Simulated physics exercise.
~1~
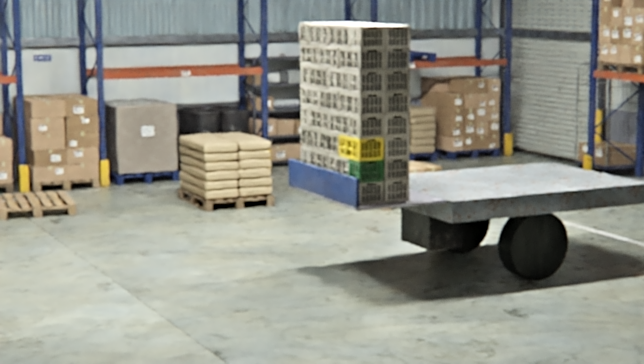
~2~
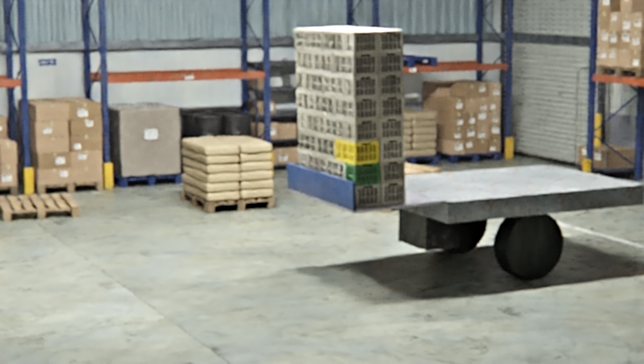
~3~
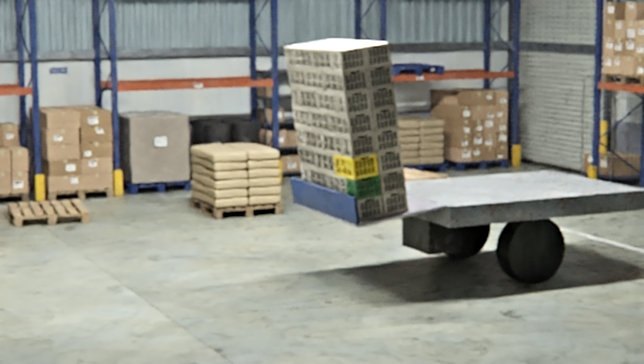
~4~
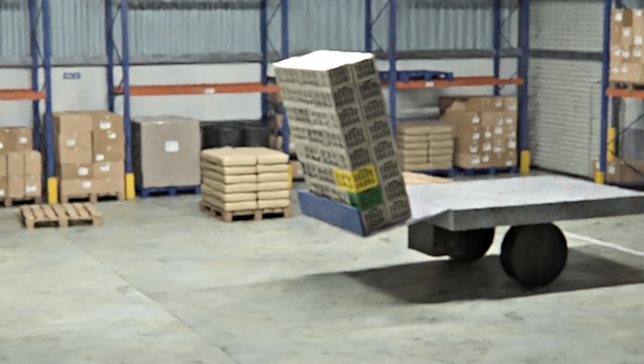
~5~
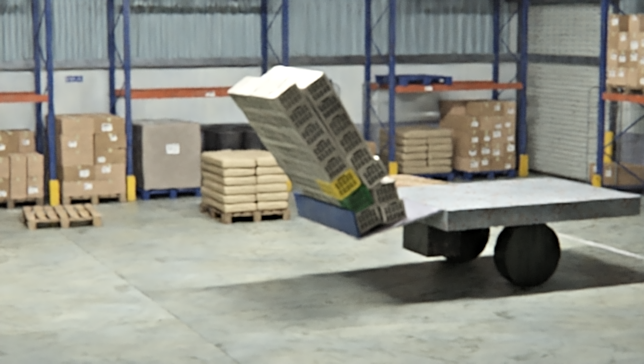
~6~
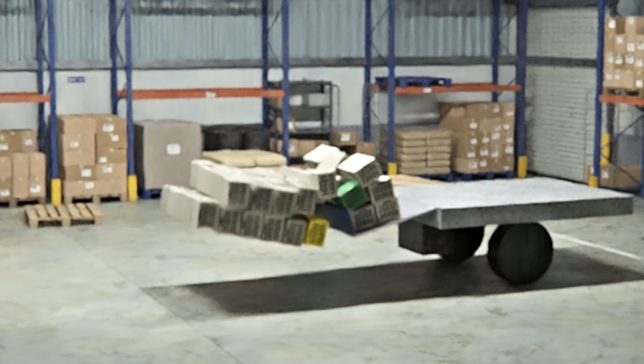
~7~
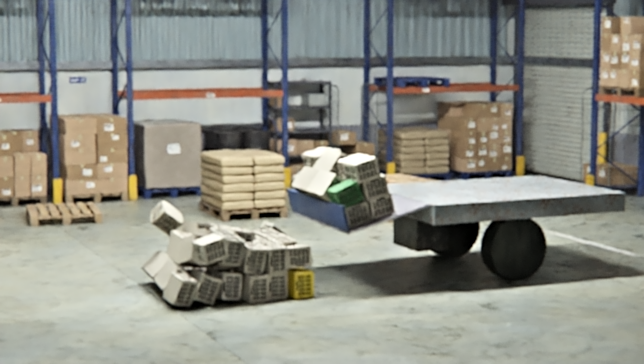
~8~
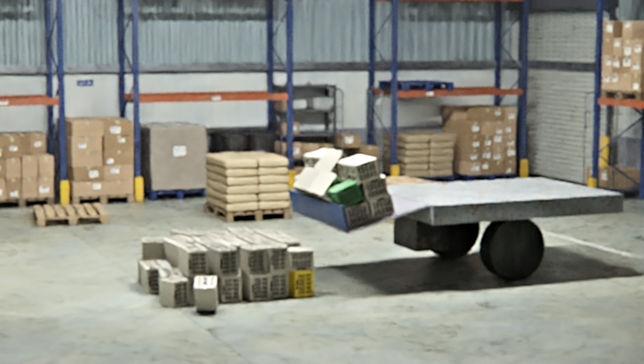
At first, a tall block of closed grey crates, one marked yellow and another green, stands upright on a blue flap at the back of a flat-bed in a warehouse. The flap tips downward to the left, and the whole stack leans with it while the view drifts slightly sideways. The flap then holds its slope, but the stack keeps toppling and breaks apart, spilling crates leftward. They tumble onto the concrete floor in a low heap, the yellow one among them. Finally, most crates lie unbroken on the floor, while a smaller group, including the green one, remains on the tilted flap.
